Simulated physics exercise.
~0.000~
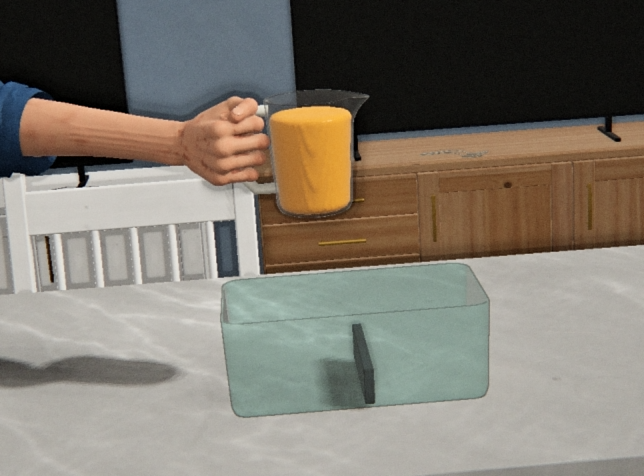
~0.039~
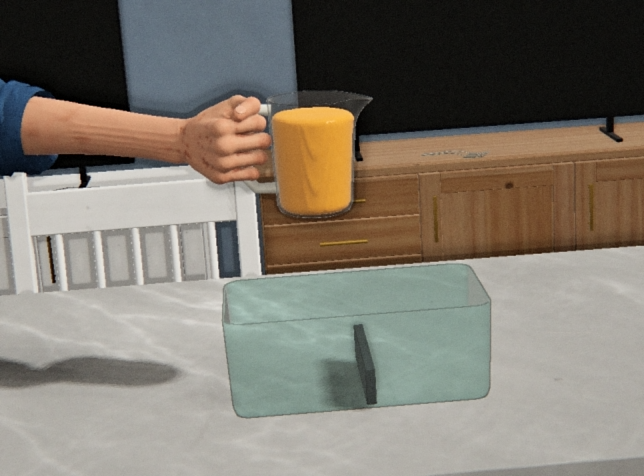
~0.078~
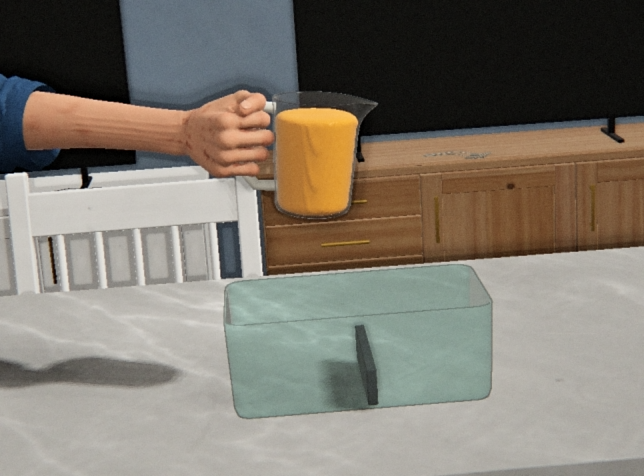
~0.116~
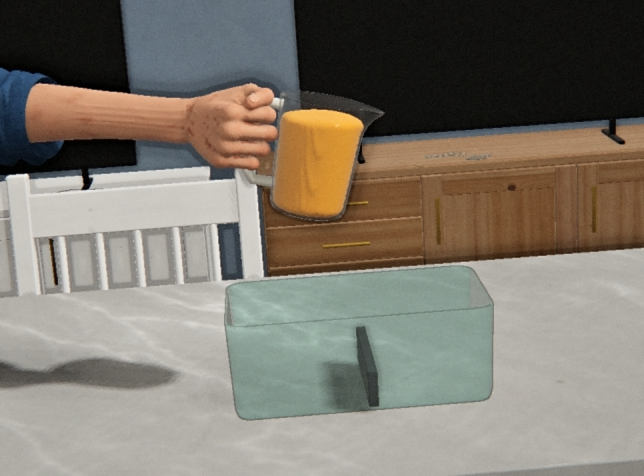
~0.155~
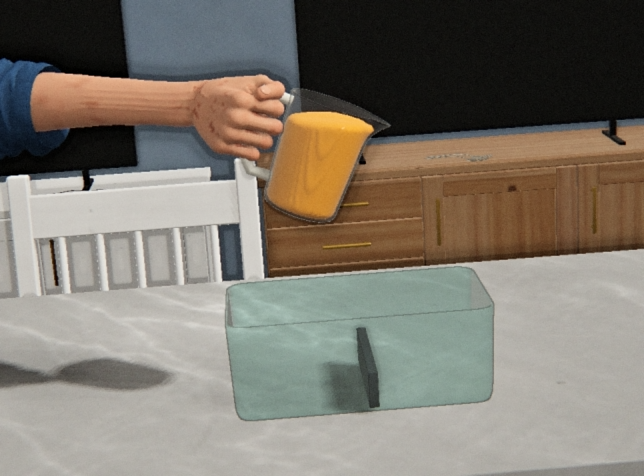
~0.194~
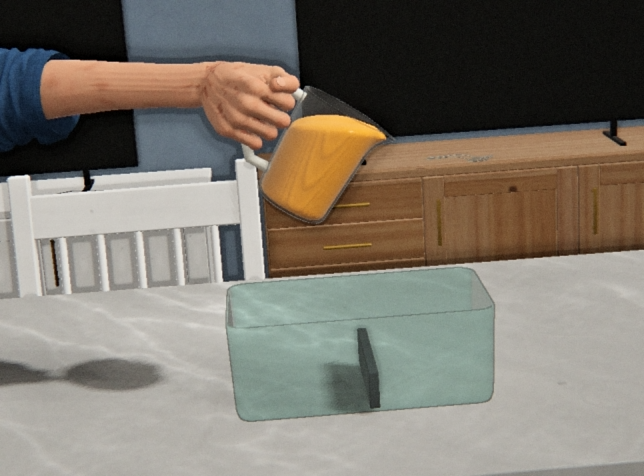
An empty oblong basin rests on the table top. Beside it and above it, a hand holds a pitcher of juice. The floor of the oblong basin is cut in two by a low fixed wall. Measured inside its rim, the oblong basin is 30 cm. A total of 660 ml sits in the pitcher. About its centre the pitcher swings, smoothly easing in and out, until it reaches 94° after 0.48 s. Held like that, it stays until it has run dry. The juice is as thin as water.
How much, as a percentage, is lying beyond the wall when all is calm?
Around 59 per cent lies beyond the wall.
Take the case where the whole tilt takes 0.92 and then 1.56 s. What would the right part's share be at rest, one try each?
Result: 65 per cent, then 75 per cent.
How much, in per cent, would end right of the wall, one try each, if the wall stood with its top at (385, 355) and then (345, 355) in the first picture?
Respectively close to 50 and 55 %.
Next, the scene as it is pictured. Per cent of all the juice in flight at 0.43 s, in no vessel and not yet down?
At that moment, about 30 percent.
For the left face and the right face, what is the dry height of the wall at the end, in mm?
Looks like roughly 36 mm on the left and roughly 26 mm on the right.
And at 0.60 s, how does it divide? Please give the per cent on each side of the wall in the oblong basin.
Lab note: Left near 2, right near 44.
After 0.43 s the tilt is 92° and 63 per cent is still to pour, 0 is left of the wall and 8 right of it.
After 0.60 s the tilt is 94° and 28 per cent is still to pour, 2 is left of the wall and 45 right of it.
After 0.78 s the tilt is 94° and 11 per cent is still to pour, 18 is left of the wall and 56 right of it.
After 0.98 s the tilt is 94° and 4 per cent is still to pour, 34 is left of the wall and 53 right of it.
In the end 35 per cent lies left of the wall, 59 right of it and 6 outside.
